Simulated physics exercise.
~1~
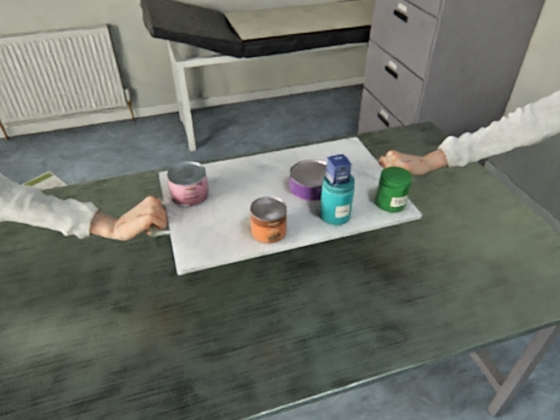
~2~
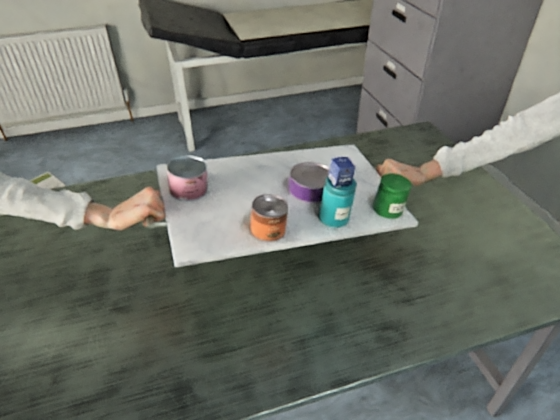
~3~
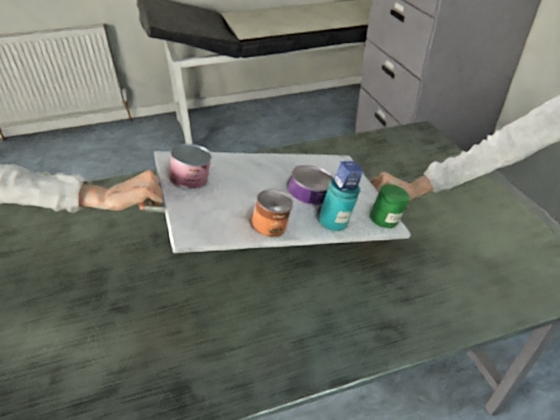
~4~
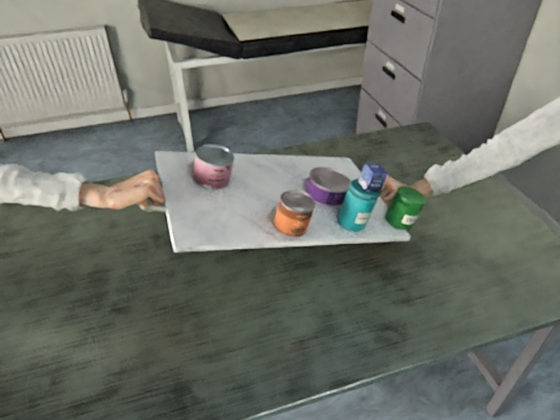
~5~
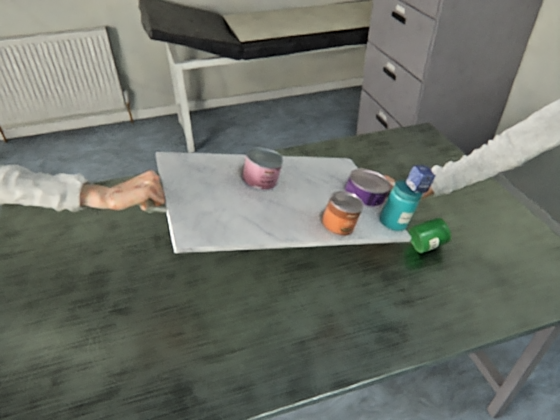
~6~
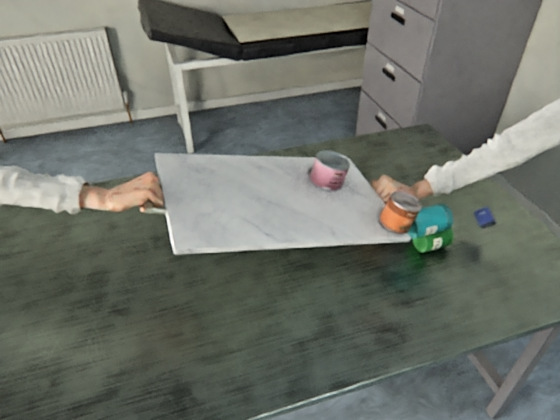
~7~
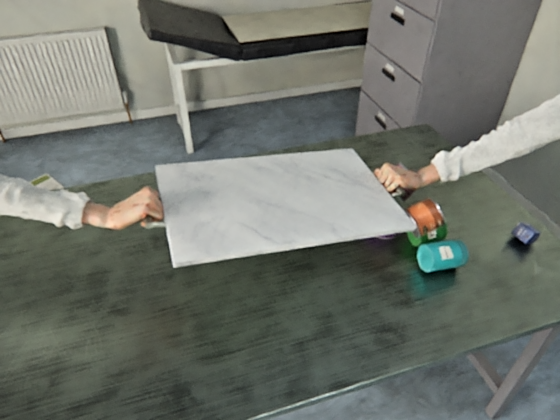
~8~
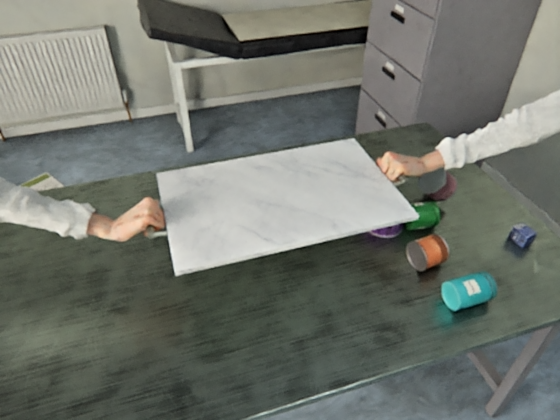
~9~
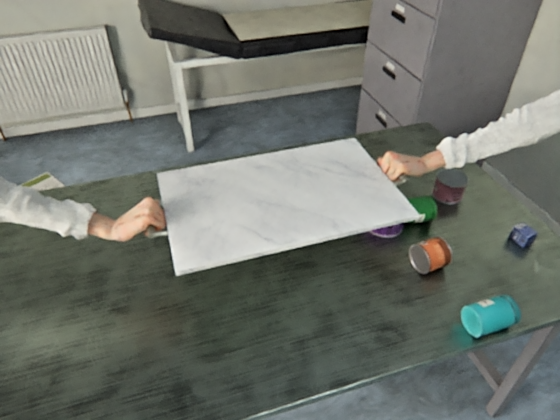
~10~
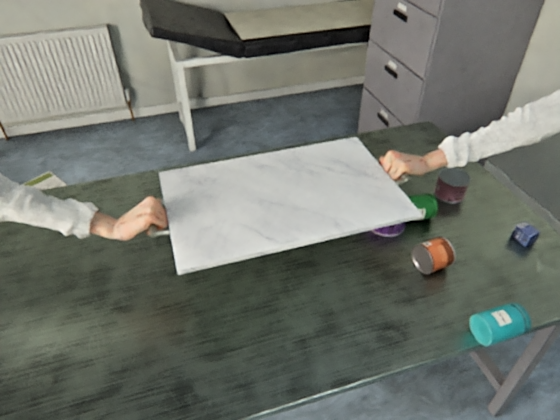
Two hands tilting a white tray down to the right, its tins, jars and small blue box sliding off onto the table.
